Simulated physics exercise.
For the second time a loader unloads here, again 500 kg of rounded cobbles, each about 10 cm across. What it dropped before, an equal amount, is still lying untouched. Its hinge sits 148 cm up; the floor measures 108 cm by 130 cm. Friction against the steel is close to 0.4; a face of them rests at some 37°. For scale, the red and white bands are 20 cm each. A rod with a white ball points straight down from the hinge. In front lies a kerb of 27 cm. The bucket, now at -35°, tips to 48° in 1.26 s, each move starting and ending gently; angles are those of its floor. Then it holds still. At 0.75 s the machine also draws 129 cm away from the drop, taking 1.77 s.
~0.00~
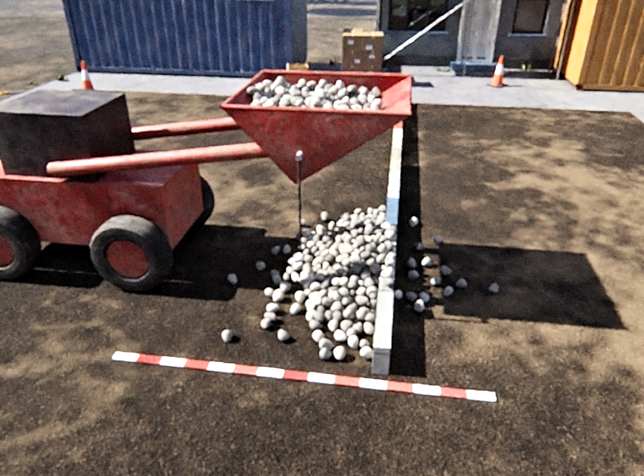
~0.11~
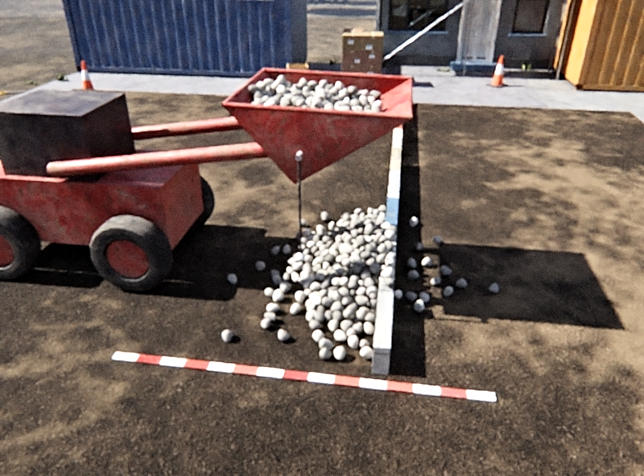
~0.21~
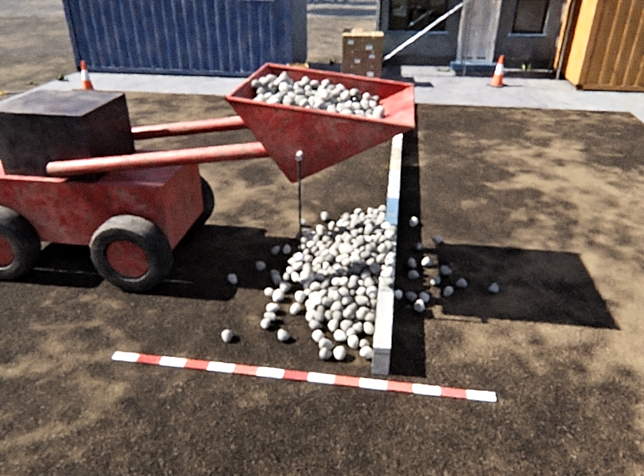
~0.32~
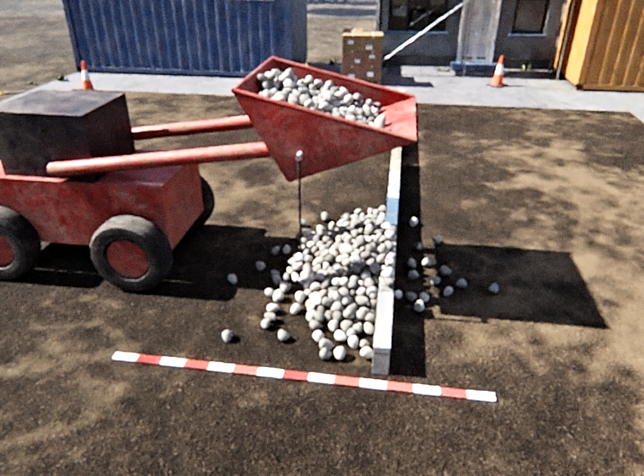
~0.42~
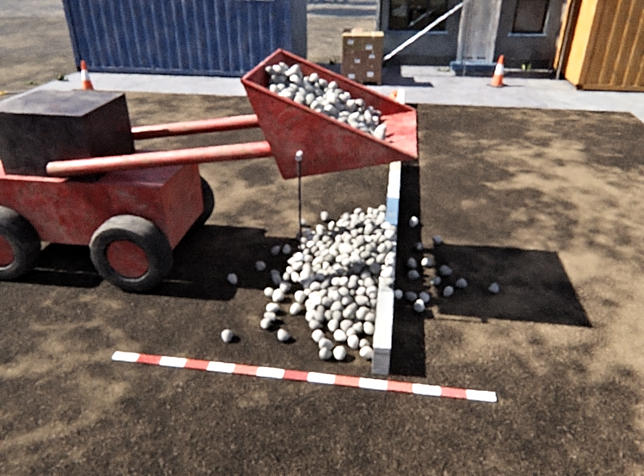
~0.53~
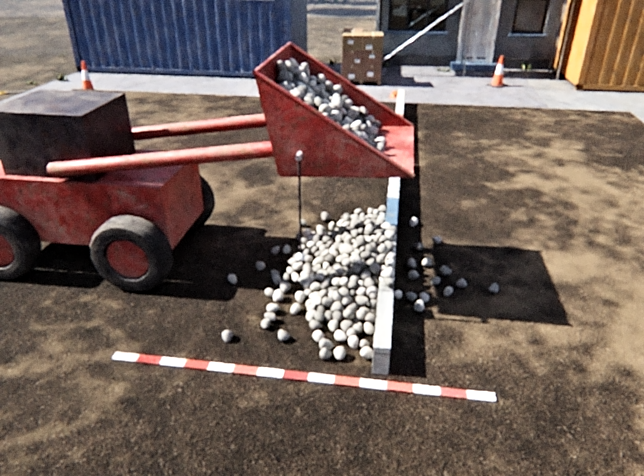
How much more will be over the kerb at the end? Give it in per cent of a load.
About 23 per cent.
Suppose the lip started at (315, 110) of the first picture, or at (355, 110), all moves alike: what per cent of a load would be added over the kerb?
First some 0, then 0 per cent.
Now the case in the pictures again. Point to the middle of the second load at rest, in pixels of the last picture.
Around (355, 259).
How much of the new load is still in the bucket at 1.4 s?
About 15 per cent.
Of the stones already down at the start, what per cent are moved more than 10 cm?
Roughly 25 per cent of them.
After 0.9 s the floor is at 35°; in per cent of one load, 99 in the bucket, 97 on this side of the kerb, 4 over the kerb; the foremost stones are at (446, 276).
After 1.4 s the floor is at 48°; in per cent of one load, 17 in the bucket, 168 on this side of the kerb, 15 over the kerb; the foremost stones are at (451, 277).
After 3.0 s the floor is at 48°; in per cent of one load, 0 in the bucket, 173 on this side of the kerb, 27 over the kerb; the foremost stones are at (578, 268).
After 5.8 s the floor is at 48°; in per cent of one load, 0 in the bucket, 173 on this side of the kerb, 27 over the kerb; the foremost stones are at (578, 268). Net gain over the kerb, 23.
